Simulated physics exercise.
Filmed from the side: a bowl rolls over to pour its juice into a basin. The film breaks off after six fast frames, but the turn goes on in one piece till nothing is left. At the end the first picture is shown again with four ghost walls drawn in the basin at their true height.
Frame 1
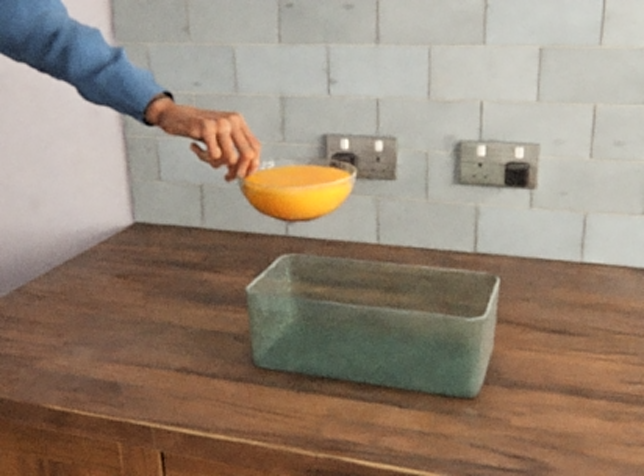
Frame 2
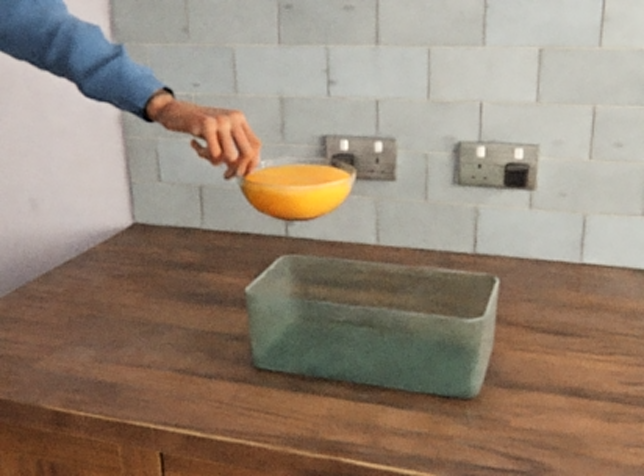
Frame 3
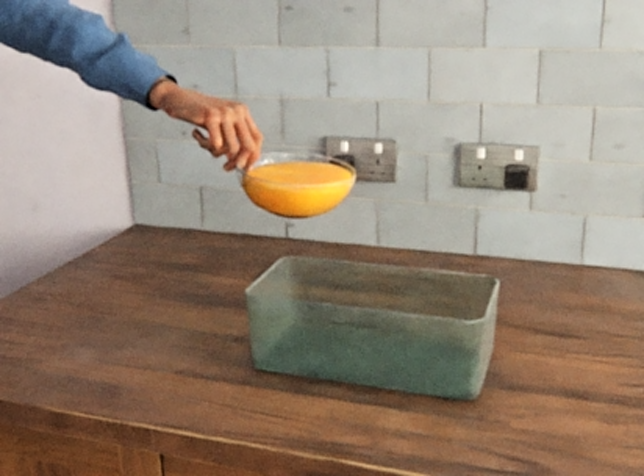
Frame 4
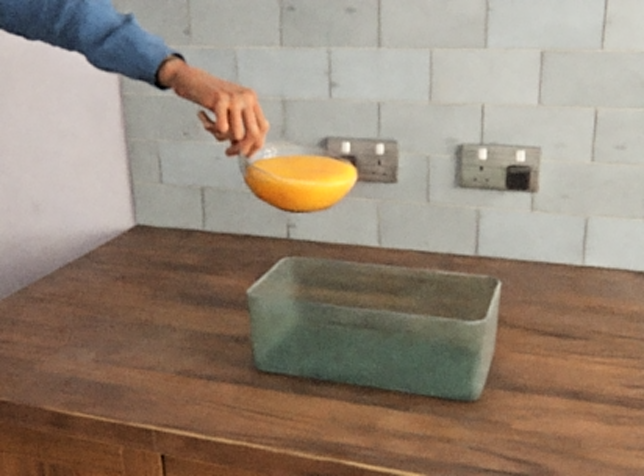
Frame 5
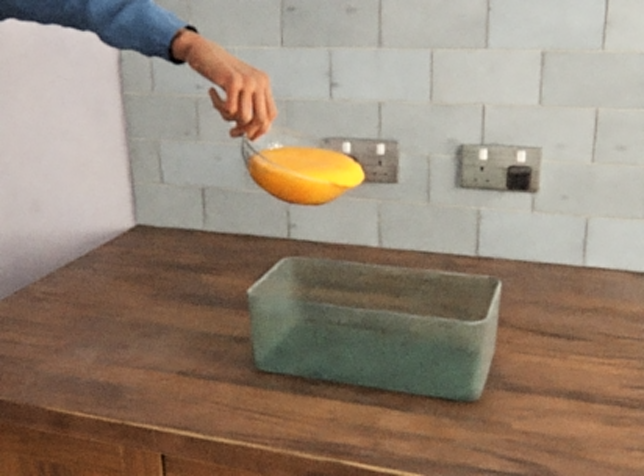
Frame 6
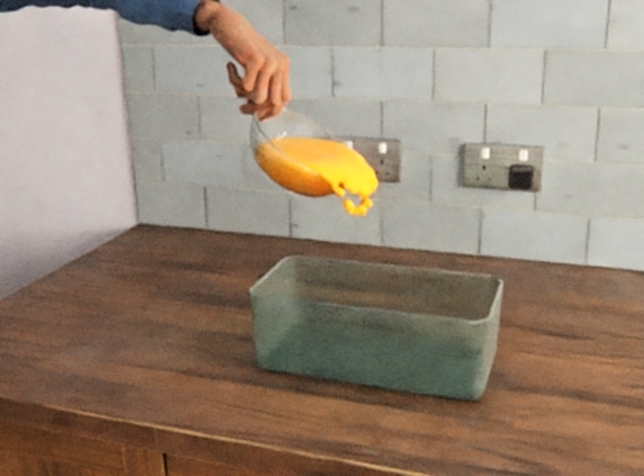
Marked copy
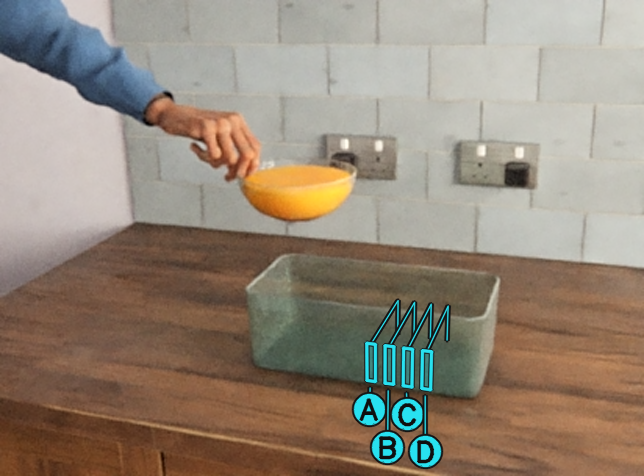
A hand at the end of a blue sleeve, reaching in from the left, holds a clear glass bowl of orange juice level, then lifts its near side so the bowl tilts to the right. Seen from the side, a greenish, see-through rectangular basin sits below on a brown wooden worktop, before pale grey tiles with two sockets. The juice slides to the right-hand lip and spills over it in a short, lumpy stream.
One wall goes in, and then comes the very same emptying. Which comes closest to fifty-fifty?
Take D.
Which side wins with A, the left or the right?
The right one.
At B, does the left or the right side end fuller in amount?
The right side.
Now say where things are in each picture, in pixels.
Upright, lip at (351, 174); basin from (254, 362) to (481, 395); nothing has left yet.
Upright, lip at (351, 175); nothing has left yet.
Tipped about 6°, lip at (351, 177); nothing has left yet.
Tipped about 13°, lip at (353, 177); juice is over the lip, down to (353, 177).
Tipped about 23°, lip at (353, 178); juice is over the lip, down to (356, 183).
Tipped about 34°, lip at (355, 176); juice is over the lip, down to (363, 214).
On the marked copy, A at (370, 387); B at (388, 390); C at (406, 393); D at (425, 395).
With A, about 5 % ends left of the wall and 92 % right of it; 3 % is lost outside.
With B, about 11 % ends left of the wall and 87 % right of it.
With C, about 28 % ends left of the wall and 69 % right of it; 3 % is lost outside.
With D, about 53 % ends left of the wall and 41 % right of it; 6 % is lost outside.
